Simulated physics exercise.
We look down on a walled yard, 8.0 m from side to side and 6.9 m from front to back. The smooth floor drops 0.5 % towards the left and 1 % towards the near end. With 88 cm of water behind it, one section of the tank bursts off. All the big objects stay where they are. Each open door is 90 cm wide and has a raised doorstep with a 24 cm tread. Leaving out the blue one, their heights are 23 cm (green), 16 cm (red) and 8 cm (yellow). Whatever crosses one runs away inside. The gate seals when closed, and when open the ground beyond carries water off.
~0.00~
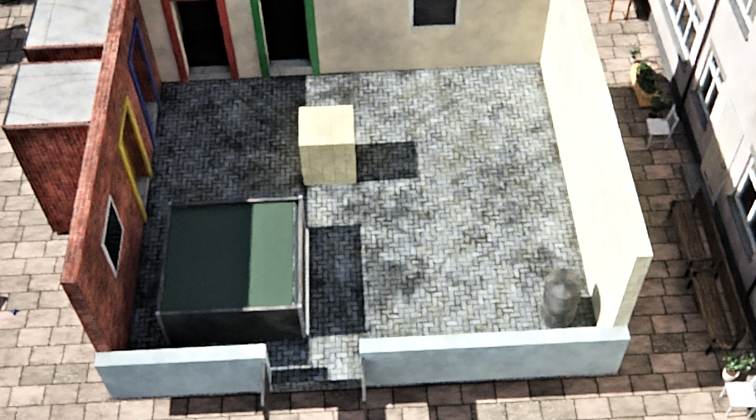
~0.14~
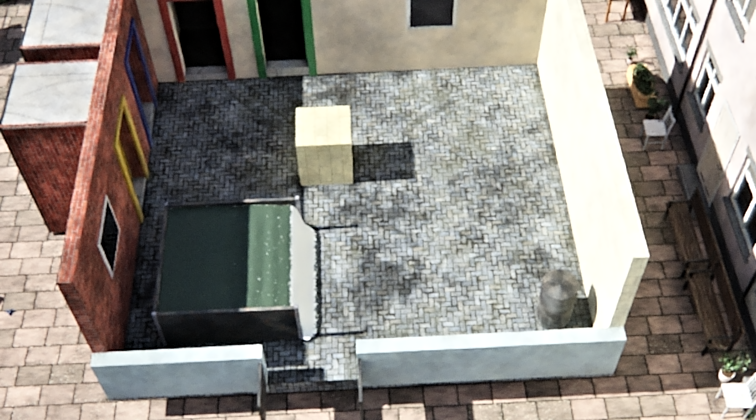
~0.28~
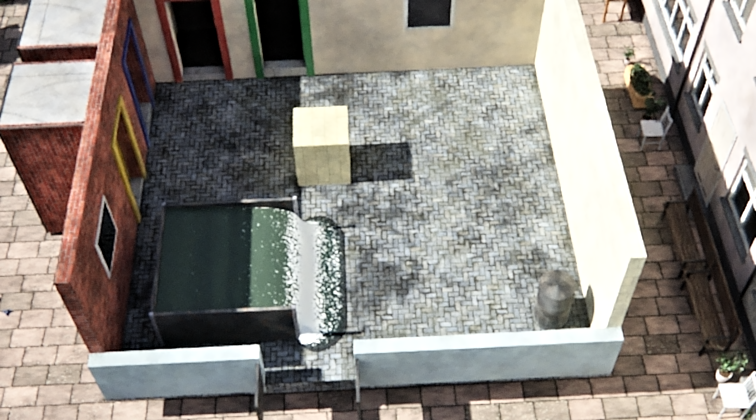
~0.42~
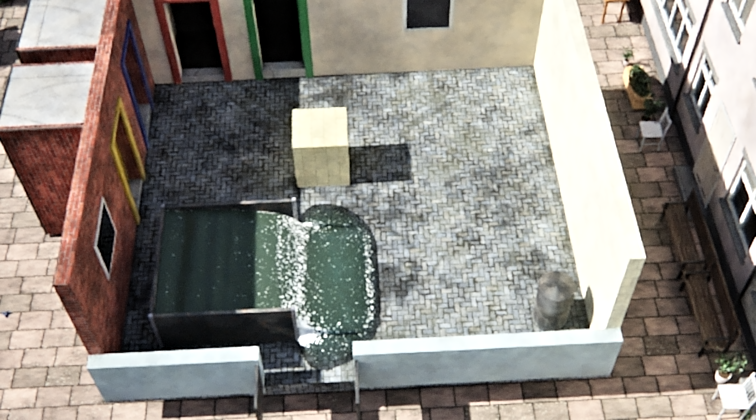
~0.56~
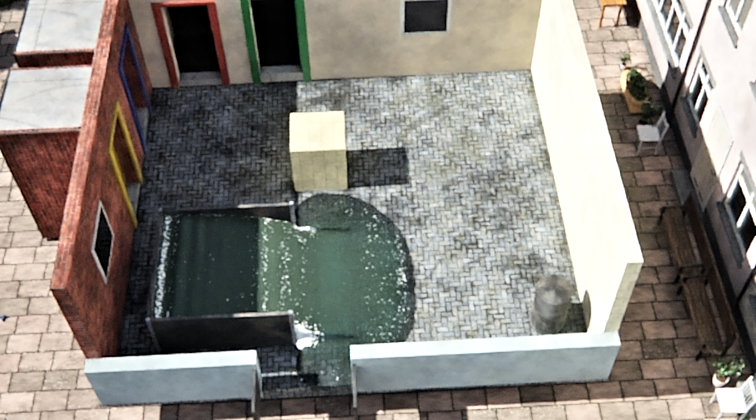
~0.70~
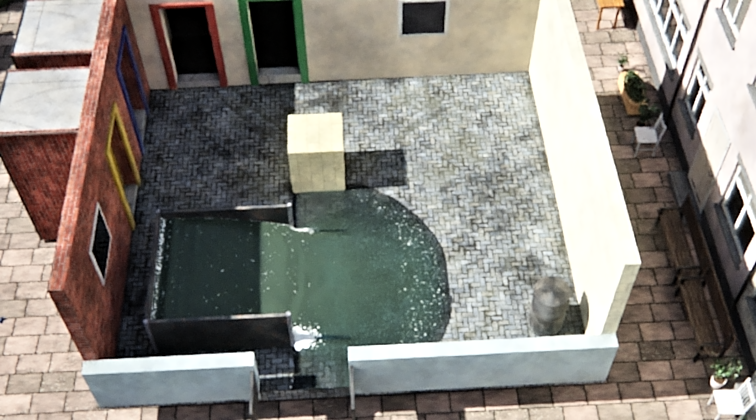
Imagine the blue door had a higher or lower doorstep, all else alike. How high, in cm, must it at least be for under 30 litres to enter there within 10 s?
At least 14 cm or so.
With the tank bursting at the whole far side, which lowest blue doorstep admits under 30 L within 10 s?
Then roughly 26 cm.
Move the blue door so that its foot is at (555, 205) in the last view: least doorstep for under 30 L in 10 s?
About 23 cm.
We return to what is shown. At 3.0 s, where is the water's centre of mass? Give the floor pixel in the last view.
Around (425, 267).
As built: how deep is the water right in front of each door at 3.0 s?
In cm: Blue 0, green 0, red 0, yellow 0.
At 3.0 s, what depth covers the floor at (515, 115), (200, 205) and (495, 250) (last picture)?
In that order: 14, 0 and 6 cm.
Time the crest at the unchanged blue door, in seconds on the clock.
Near 8.0 s.
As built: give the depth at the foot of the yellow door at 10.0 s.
Roughly 12.0 cm deep.
After 1.4 s water covers 40 % of the floor, deepest (36 cm) near (297, 320); it has not reached the blue door.
After 3.0 s water covers 55 % of the floor, deepest (55 cm) near (587, 360); it has not reached the blue door.
After 10.0 s water covers 100 % of the floor, deepest (17 cm) near (146, 384); 16 cm at the blue door, 1 litre in over its 20 cm doorstep.
At the blue door as built, the water arrived by 6.6 s and peaked near 21 cm at 7.8 s.
With a doorstep of 12 cm, 57 litres would have come in within the 10 s; with 16 cm, 15 litres. So under 30 litres takes about 14 cm.
